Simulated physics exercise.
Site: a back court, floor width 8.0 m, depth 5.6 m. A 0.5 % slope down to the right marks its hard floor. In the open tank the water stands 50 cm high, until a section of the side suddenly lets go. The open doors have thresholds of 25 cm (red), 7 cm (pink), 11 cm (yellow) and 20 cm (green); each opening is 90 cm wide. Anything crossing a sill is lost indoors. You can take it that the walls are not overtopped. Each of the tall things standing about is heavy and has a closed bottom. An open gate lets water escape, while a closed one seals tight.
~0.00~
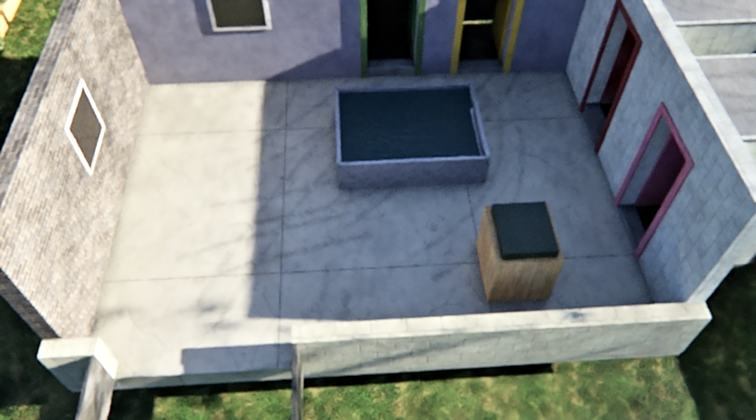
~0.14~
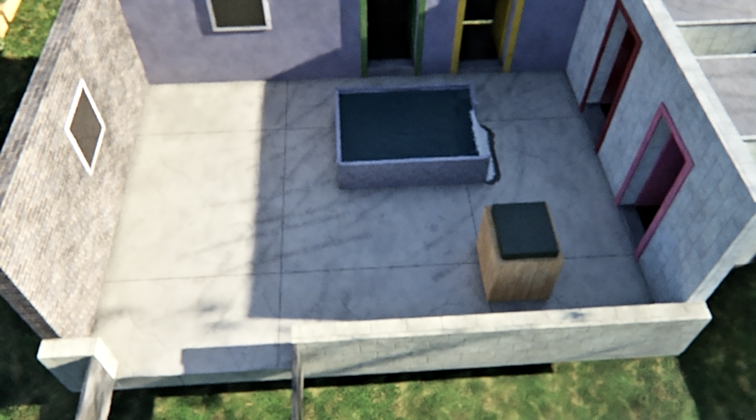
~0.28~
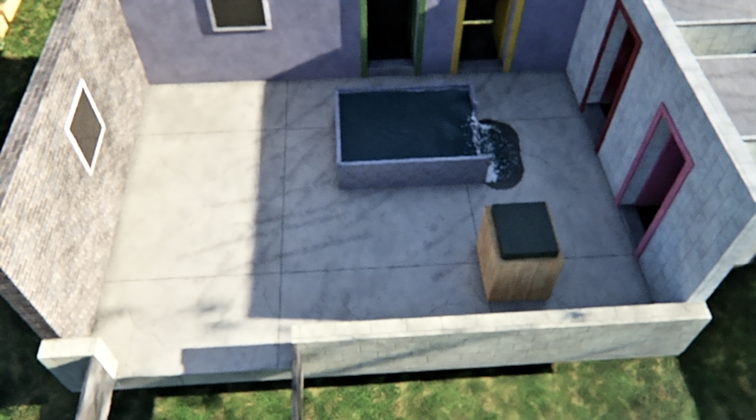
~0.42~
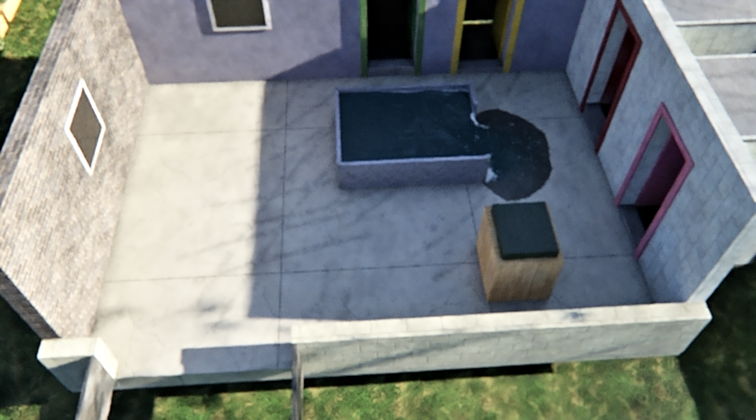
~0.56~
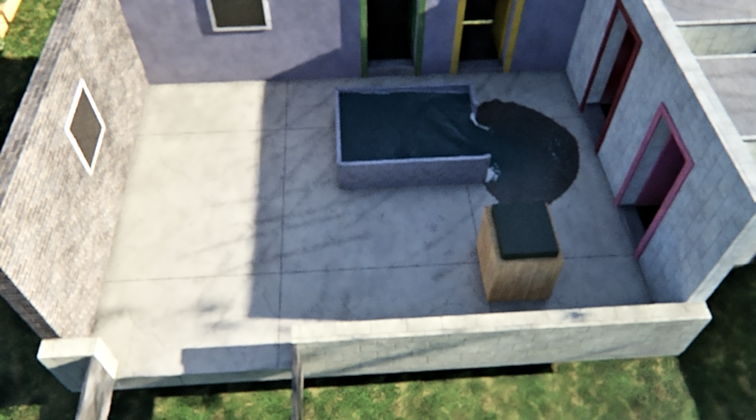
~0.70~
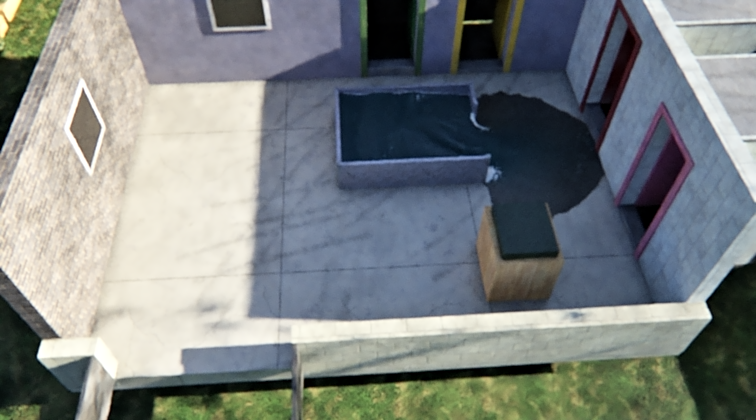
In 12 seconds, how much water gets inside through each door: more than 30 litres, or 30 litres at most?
After that time: The red door, 30 litres at most; the pink door, more than 30 litres; the yellow door, 30 litres at most; the green door, 30 litres at most.
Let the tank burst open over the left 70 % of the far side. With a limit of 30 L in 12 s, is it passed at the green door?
Against the limit, green exceeds it.
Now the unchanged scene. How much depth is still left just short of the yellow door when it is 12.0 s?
Roughly 5.0 centimetres.
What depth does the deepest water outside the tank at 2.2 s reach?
Depth: Approx. 30 cm.
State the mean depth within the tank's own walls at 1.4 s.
It averages close to 35 centimetres.
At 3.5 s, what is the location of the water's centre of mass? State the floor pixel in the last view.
Close to (498, 161) in the last picture.
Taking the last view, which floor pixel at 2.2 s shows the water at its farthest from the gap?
About pixel (664, 329).
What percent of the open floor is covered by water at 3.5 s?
Roughly 30 percent.
After 1.4 s water covers 15 % of the floor and is deepest (30 cm) near (484, 163); red door 26 cm at the sill, 0 L in, pink door 8 cm at the sill, 0 L in, yellow door not reached, green door not reached.
After 2.2 s water covers 20 % of the floor and is deepest (30 cm) near (591, 167); red door 26 cm at the sill, 3 L in, pink door 15 cm at the sill, 14 L in, yellow door not reached, green door not reached.
After 3.5 s water covers 30 % of the floor and is deepest (25 cm) near (664, 329); red door 19 cm at the sill, 7 L in, pink door 12 cm at the sill, 44 L in, yellow door 8 cm at the sill, 0 L in, green door 2 cm at the sill, 0 L in.
After 7.0 s water covers 70 % of the floor and is deepest (14 cm) near (651, 330); red door 11 cm at the sill, 7 L in, pink door 11 cm at the sill, 62 L in, yellow door 6 cm at the sill, 0 L in, green door 6 cm at the sill, 0 L in.
After 12.0 s water covers 95 % of the floor and is deepest (9 cm) near (567, 75); red door 7 cm at the sill, 7 L in, pink door 8 cm at the sill, 77 L in, yellow door 5 cm at the sill, 0 L in, green door 5 cm at the sill, 0 L in.
